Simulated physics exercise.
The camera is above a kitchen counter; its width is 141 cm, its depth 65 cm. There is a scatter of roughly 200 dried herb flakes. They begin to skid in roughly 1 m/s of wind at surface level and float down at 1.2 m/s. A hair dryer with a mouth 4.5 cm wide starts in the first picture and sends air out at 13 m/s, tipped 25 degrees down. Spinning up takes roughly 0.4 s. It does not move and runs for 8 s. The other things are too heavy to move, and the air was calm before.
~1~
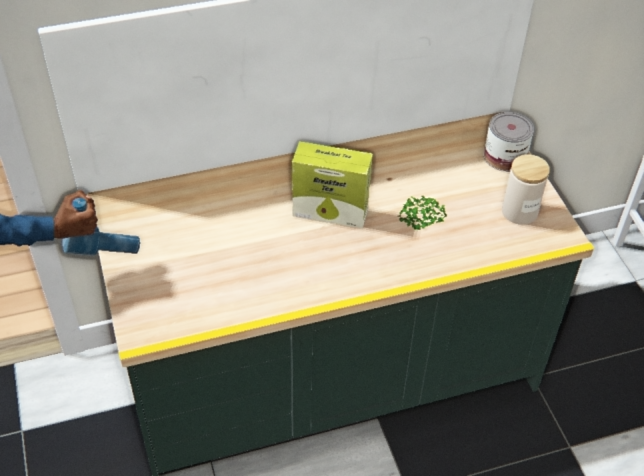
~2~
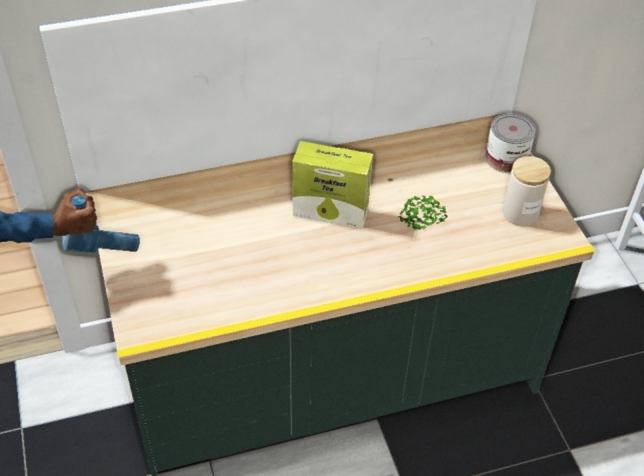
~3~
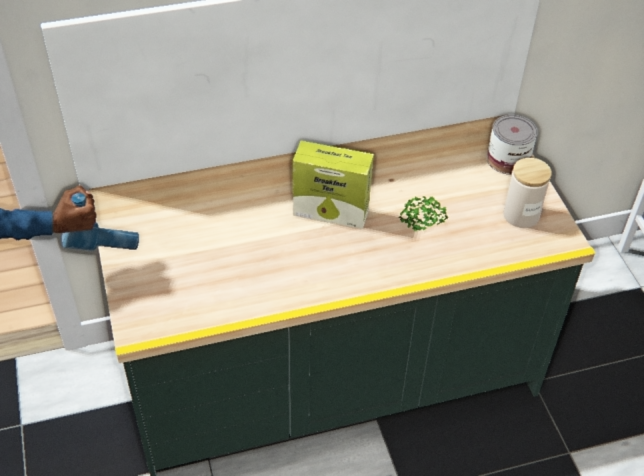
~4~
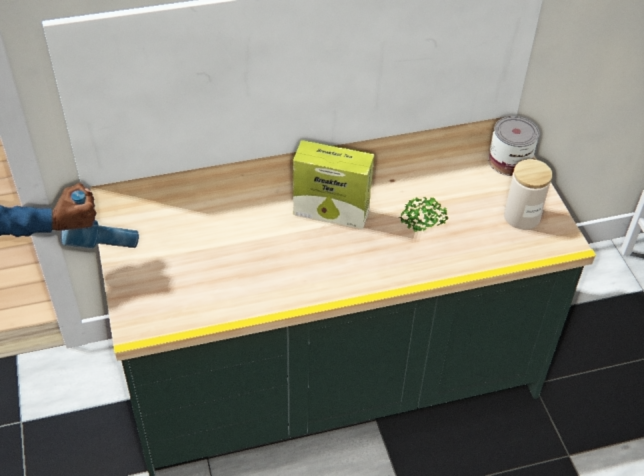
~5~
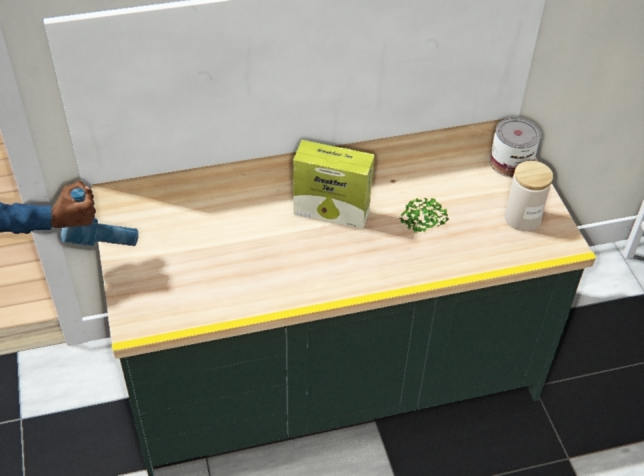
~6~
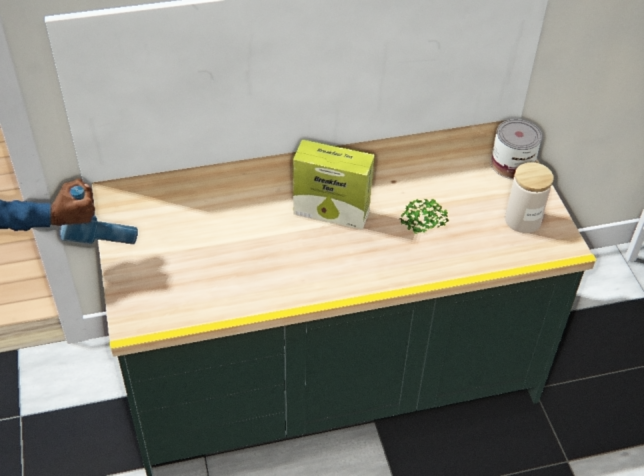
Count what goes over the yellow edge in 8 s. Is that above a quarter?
As for a quarter going over the yellow edge: No.
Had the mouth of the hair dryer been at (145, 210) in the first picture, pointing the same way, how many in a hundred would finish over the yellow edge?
In that case some 0 per cent.
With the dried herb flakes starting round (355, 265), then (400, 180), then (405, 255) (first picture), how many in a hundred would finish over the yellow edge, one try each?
In that order: 60 %, 0 %, 50 %.
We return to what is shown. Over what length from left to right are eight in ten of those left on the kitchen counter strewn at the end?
About 50 cm.
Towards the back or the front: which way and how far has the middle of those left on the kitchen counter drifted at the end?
Towards the back, some 5 cm.
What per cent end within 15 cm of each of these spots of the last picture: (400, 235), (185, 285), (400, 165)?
In turn about 20 %, 0 %, 0 %.
Then, 1.2 s after the last picture the count stands so, 0 % are over the yellow edge; the middle of those still in play is near (432, 212).
Then, 2.2 s after the last picture the count stands so, 0 % are over the yellow edge; the middle of those still in play is near (430, 209).
Then, 4.0 s after the last picture the count stands so, 0 % are over the yellow edge; the middle of those still in play is near (425, 209).
Then, 7.6 s after the last picture, at the end, 0 % are over the yellow edge; the middle of those still in play is near (428, 207).
